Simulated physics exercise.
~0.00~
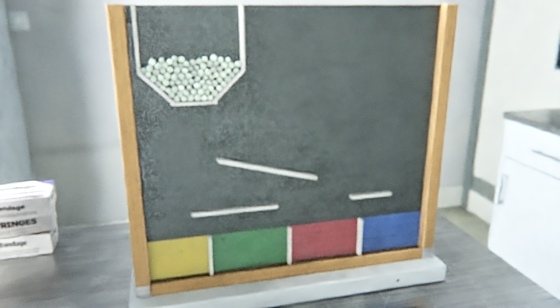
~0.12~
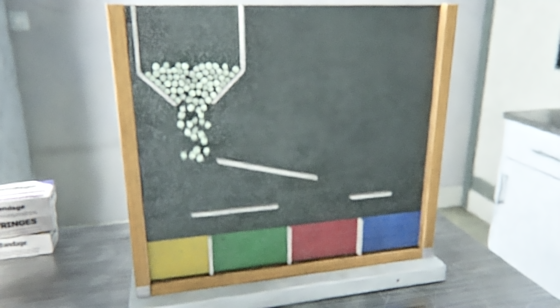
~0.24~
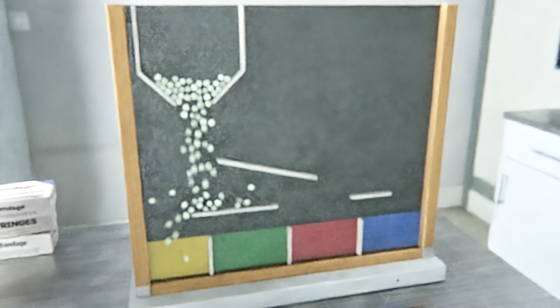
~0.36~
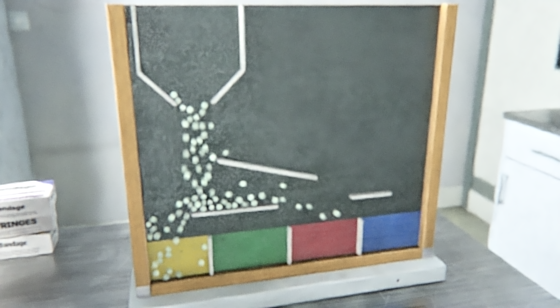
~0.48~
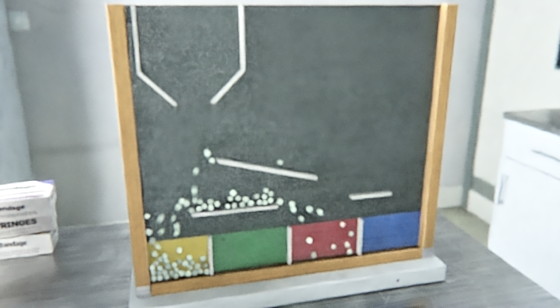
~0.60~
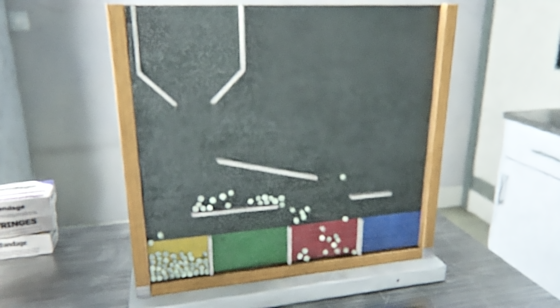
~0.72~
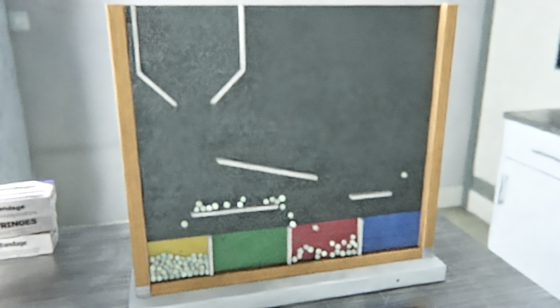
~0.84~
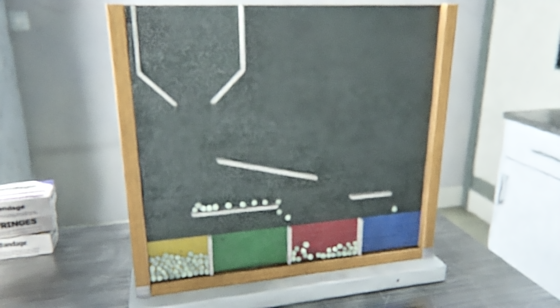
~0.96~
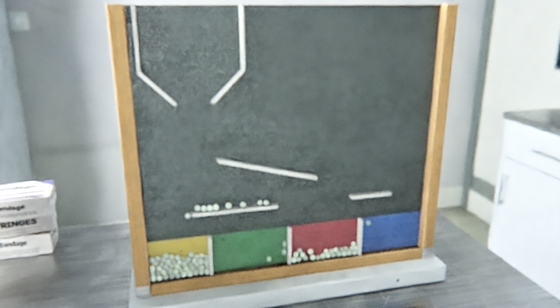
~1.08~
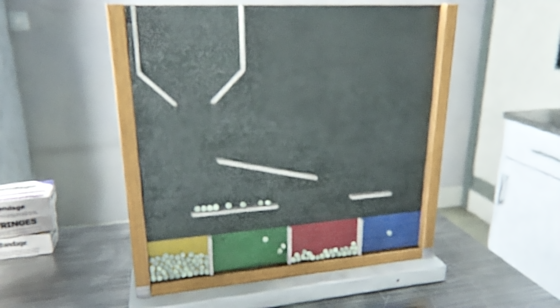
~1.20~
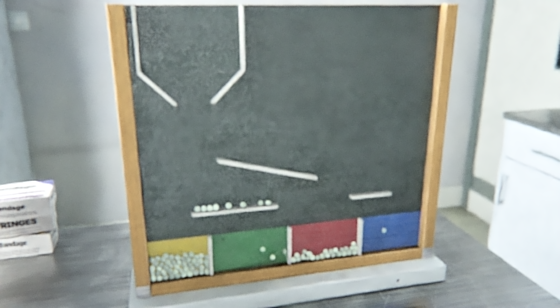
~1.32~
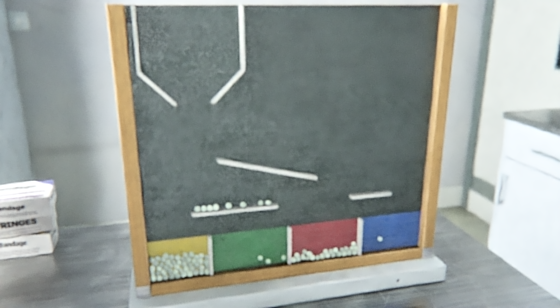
Indoors on a grey surface, white beads pouring from a hopper past ledges, settling mostly in yellow, then red, few elsewhere.
